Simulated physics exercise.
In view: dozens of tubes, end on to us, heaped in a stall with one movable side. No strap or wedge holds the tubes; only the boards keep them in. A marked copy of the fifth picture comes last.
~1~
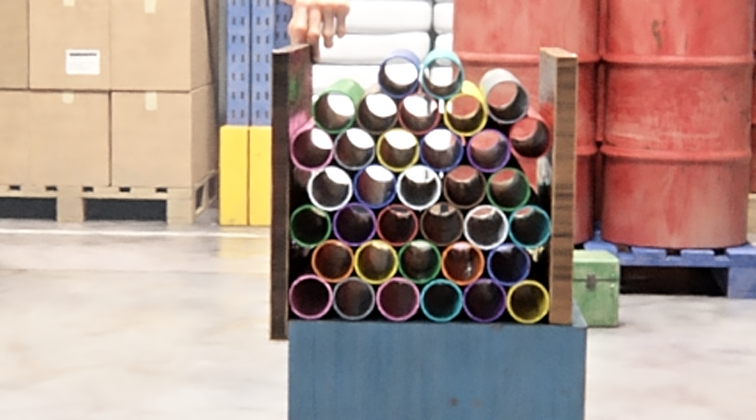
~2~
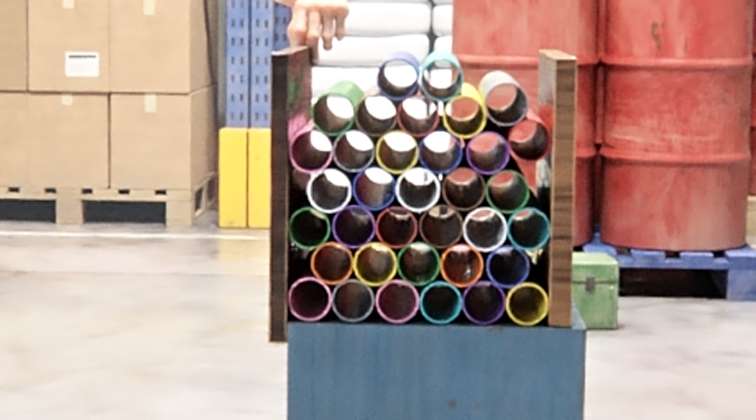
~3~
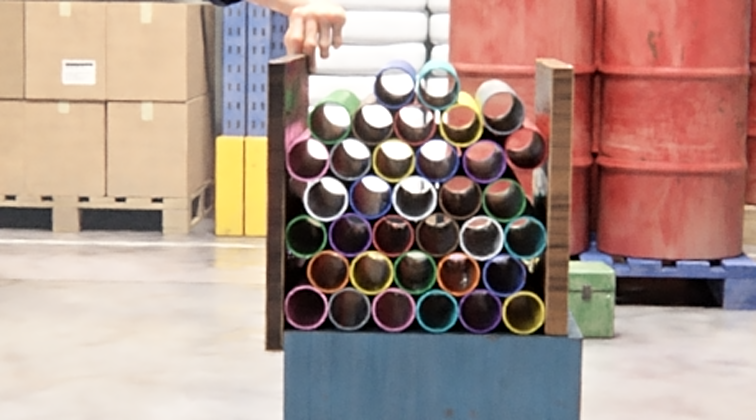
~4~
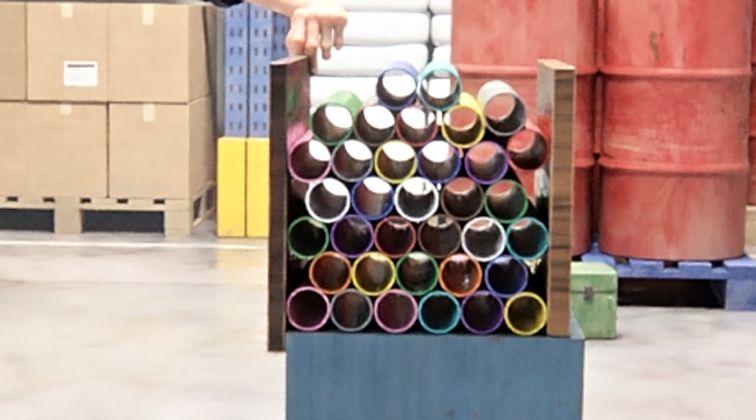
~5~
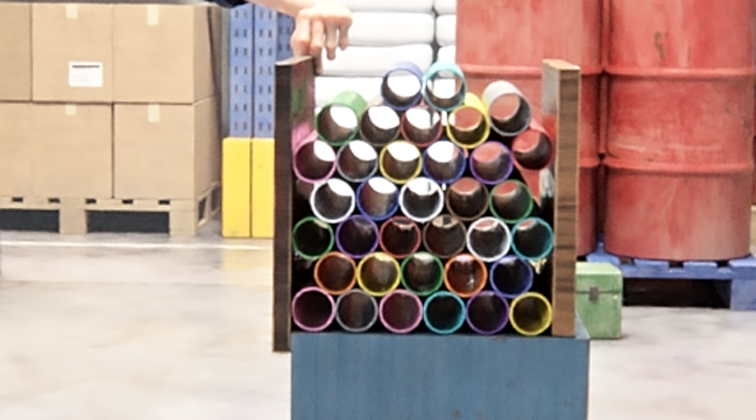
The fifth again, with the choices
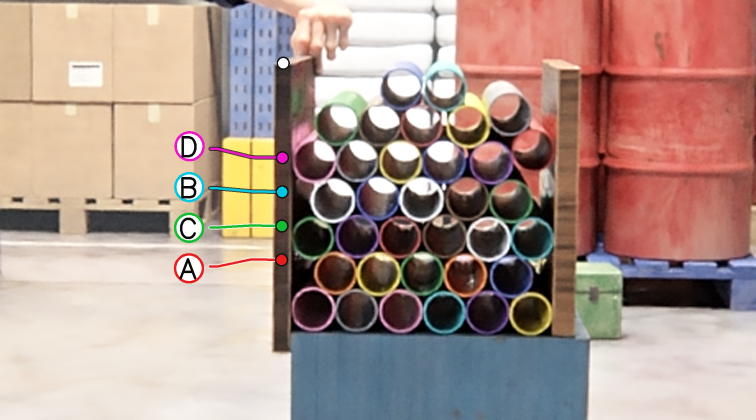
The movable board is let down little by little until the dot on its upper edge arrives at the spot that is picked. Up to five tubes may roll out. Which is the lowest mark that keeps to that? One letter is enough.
The lowest mark that will do is A.
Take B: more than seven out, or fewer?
Fewer than seven.
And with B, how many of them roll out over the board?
With B, none.
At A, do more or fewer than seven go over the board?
At A, fewer than seven.
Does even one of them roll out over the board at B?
No, at B.
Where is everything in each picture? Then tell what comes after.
A pink tube (311, 297); a yellow tube (528, 302); a blue tube (509, 264), in the first picture.
A blue tube (508, 266); a brown tube (442, 226), in the second picture.
A green tube (504, 200); a yellow tube (394, 161), in the third picture.
A yellow tube (463, 126); side board (291, 191), in the fourth picture.
A pink tube (313, 309); a yellow tube (531, 314); a blue tube (512, 276), in the fifth picture.
On the marked copy, A at (281, 260); B at (282, 192); C at (282, 226); D at (282, 158); the white dot at (283, 64).
Following A. Soon after the start, top of the board (293, 147).
Later, top of the board (292, 240).
In the end, top of the board (292, 259), two out over the board.
As for the rest, B none out over the board; C two out over the board; D none out over the board.
